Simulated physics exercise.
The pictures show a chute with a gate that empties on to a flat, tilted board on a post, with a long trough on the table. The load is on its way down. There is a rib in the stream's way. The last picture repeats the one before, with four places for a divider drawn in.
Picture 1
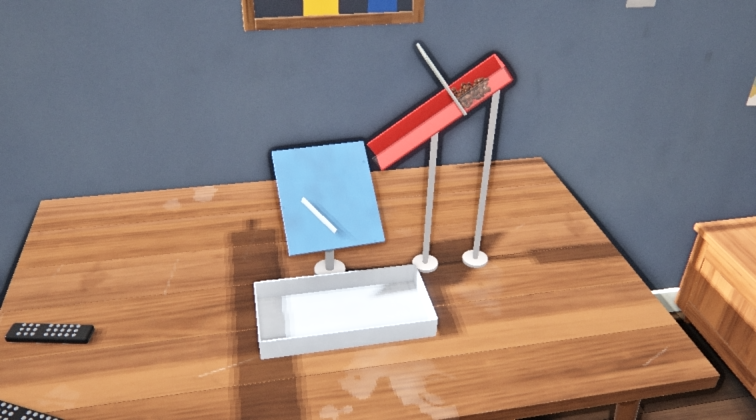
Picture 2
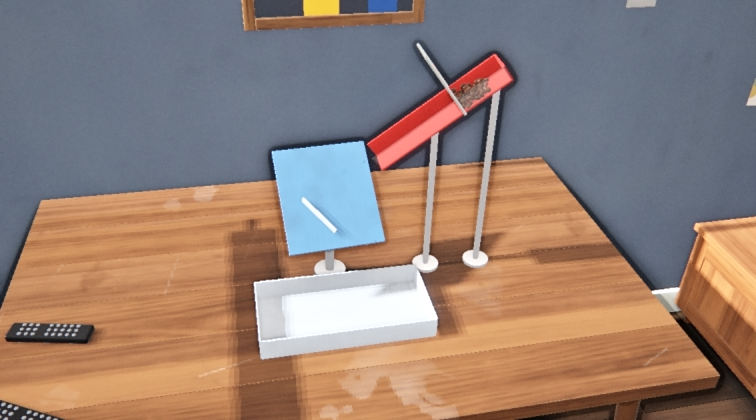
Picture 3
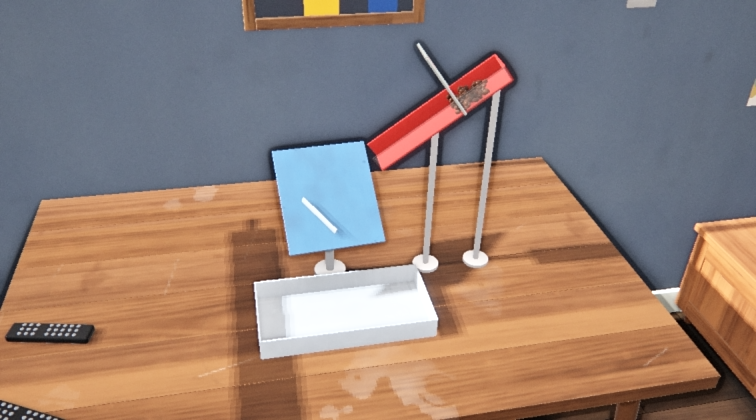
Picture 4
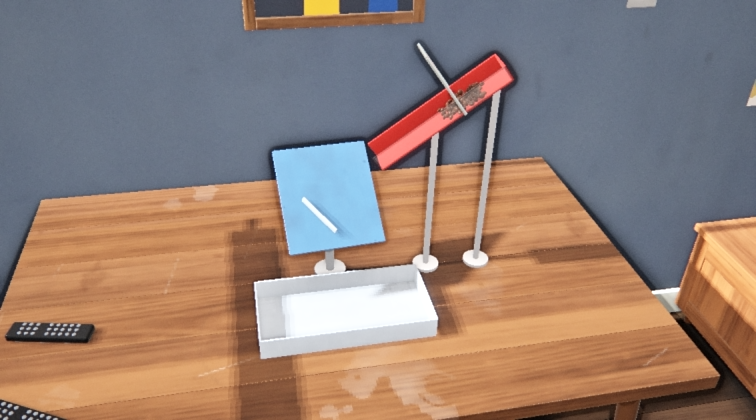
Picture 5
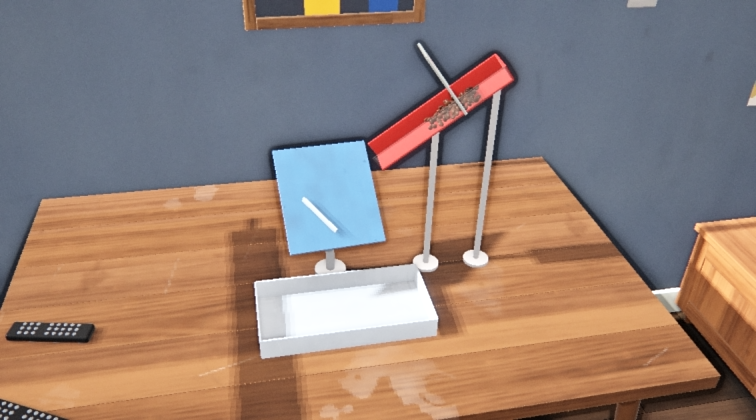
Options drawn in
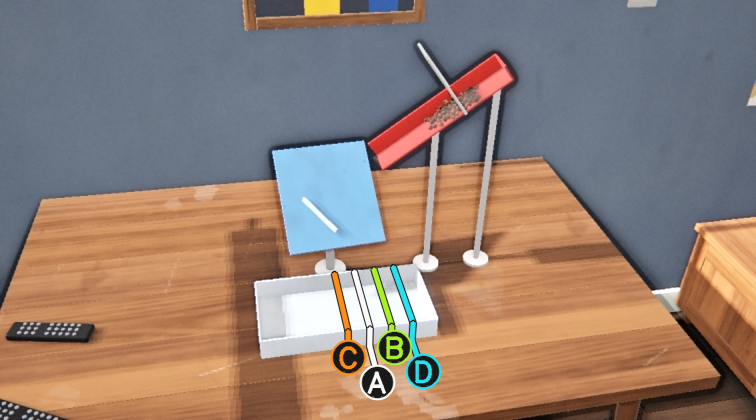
In a room with a dark blue-grey wall, a wooden table is seen from slightly above by a camera that stays still. A red chute on two thin posts slopes down leftward toward a tilted blue board with a white rib, behind a long, empty white trough, with a black remote at left. Small brown pieces slide slowly down the chute past its thin grey gate, spreading into a longer patch.
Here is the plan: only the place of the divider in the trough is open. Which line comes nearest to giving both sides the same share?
A works best here.
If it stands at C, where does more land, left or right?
More lands on the right.
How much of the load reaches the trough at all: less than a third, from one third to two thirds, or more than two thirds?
It is more than two thirds.
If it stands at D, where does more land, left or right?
The left side.
On the marked copy, line A crosses the front rim at (369, 327); line B crosses the front rim at (391, 325); line C crosses the front rim at (347, 330); line D crosses the front rim at (412, 322).
If A is chosen, of what is caught, about half on the left of the divider, about half on the right.
If B is chosen, of what is caught, nearly all on the left of the divider, a stray few on the right.
If C is chosen, of what is caught, a small part on the left of the divider, nearly all on the right.
If D is chosen, of what is caught, all on the left of the divider, none on the right.
